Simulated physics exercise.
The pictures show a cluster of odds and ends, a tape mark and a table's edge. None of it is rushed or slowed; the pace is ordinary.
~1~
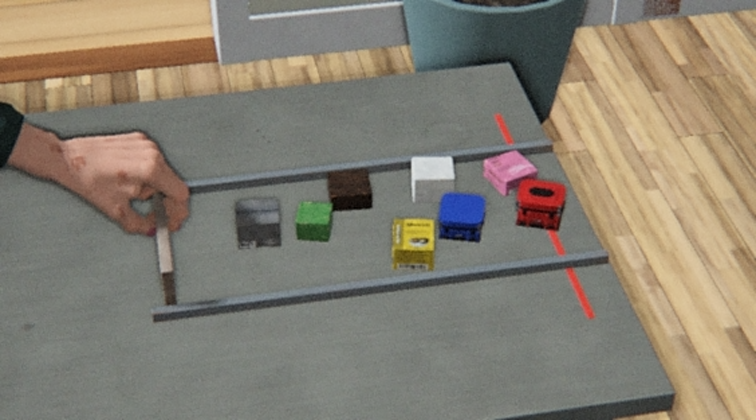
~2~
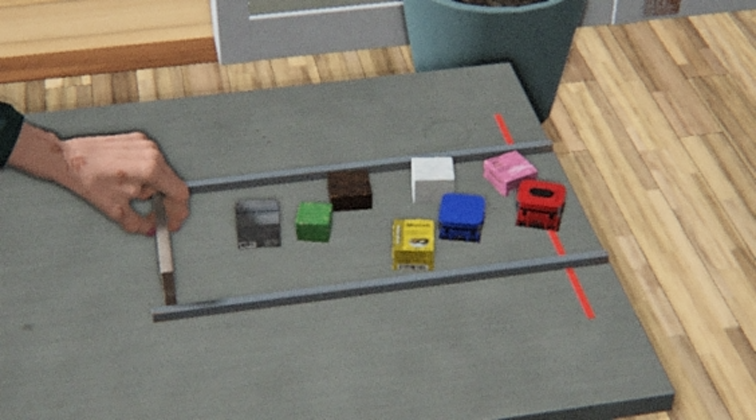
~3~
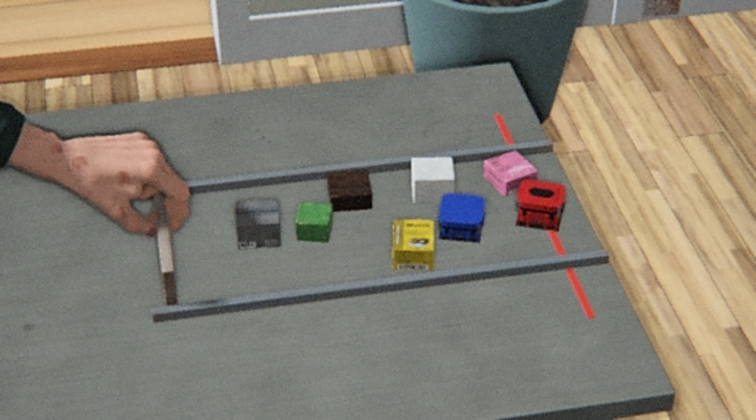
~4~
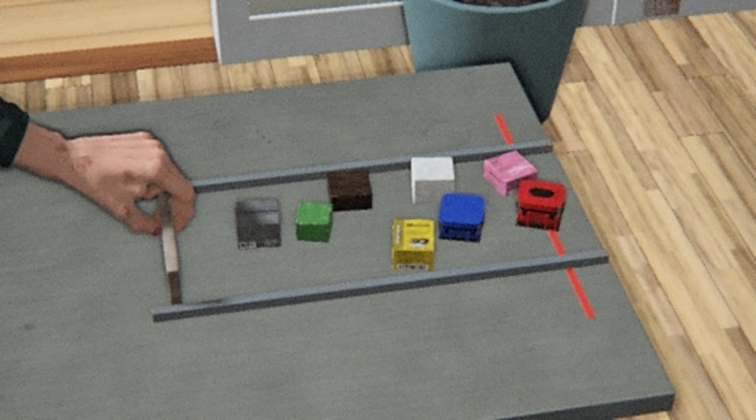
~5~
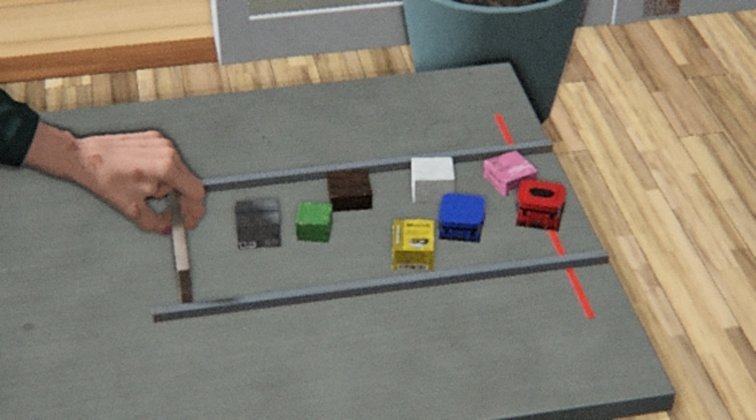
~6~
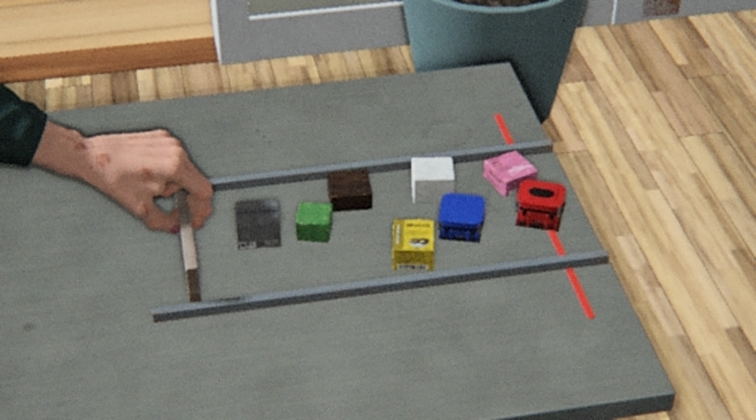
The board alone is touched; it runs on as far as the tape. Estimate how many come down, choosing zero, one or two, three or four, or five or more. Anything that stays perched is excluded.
Overboard: Over four.
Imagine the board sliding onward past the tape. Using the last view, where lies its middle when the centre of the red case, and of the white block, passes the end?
Approx. (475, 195) / approx. (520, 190) for the other.
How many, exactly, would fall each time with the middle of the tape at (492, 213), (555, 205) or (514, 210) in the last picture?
Per try: 2; 5; 2.
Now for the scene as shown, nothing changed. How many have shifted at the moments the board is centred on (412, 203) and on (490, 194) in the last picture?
Note: First position 7; second position 8.
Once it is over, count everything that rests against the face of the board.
The count is 3.
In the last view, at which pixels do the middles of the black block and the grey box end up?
Black block at (545, 167), grey box at (558, 187).
A little later, none off yet; red case at rest near (541, 205); pink box at rest near (511, 173); blue case at rest near (462, 219).
When it is over, the number that fall off is five or more; down, green block, white block, blue case, pink box and red case.
